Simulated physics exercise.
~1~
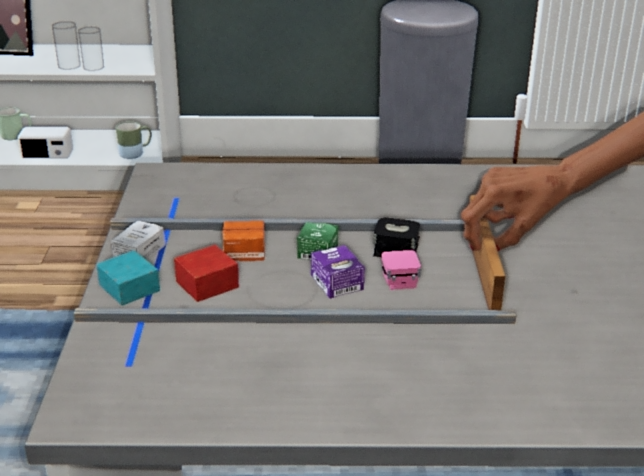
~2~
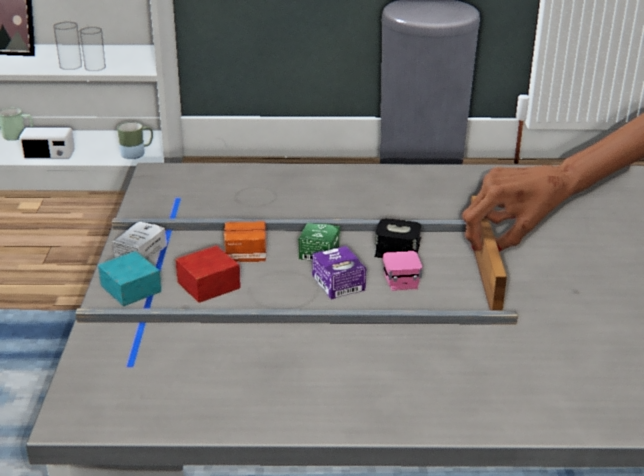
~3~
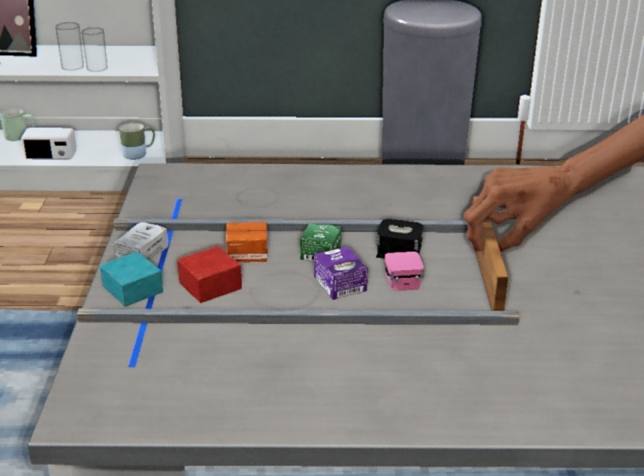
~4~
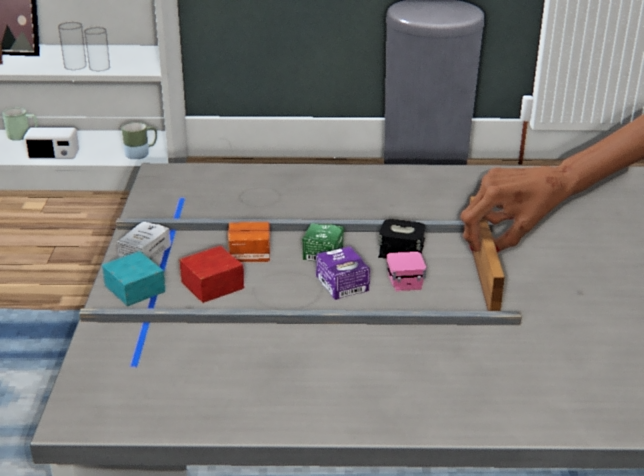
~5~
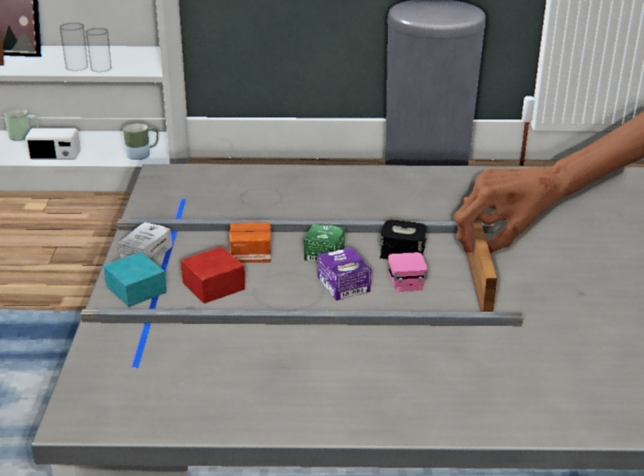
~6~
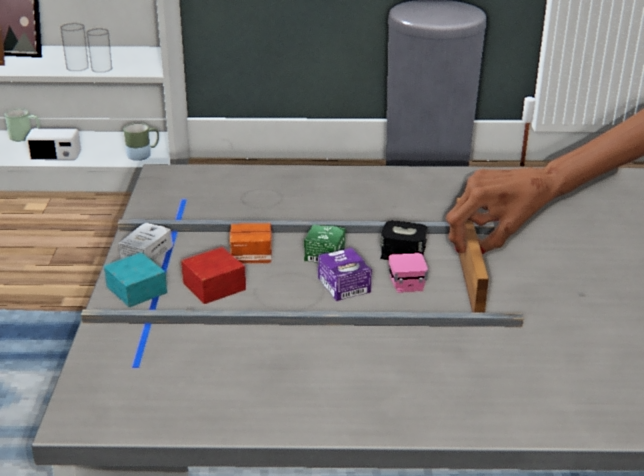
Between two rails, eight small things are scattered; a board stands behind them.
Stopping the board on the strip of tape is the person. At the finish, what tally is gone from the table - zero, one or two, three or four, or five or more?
The tally gone is three or four.
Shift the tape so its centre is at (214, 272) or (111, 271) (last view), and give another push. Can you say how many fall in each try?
Per try: 2; 8.
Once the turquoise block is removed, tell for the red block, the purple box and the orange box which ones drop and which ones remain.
Result: Red block comes off, purple box stays, orange box comes off.
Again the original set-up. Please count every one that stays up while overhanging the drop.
Looks like 2 of them.
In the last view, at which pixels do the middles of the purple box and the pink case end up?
The purple box ends at (118, 274) and the pink case at (148, 258).
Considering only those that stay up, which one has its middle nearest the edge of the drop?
The green box ends nearest.
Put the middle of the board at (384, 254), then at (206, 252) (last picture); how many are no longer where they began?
The first number is 4, the next one 8.
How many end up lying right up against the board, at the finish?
I count 2 of them.
Early on, none off yet; white box at rest near (146, 245); turquoise block at rest near (135, 279); red block at rest near (214, 275).
A while later, none off yet; white box at rest near (146, 245); turquoise block at rest near (135, 279); red block travelled a little near (191, 276).
Further along, two off so far; white box on its side near (76, 305); turquoise block in the air near (66, 366); red block travelled well along near (116, 286).
Finally, the number that fall off is three or four; lost, orange box, red block, turquoise block and white box.
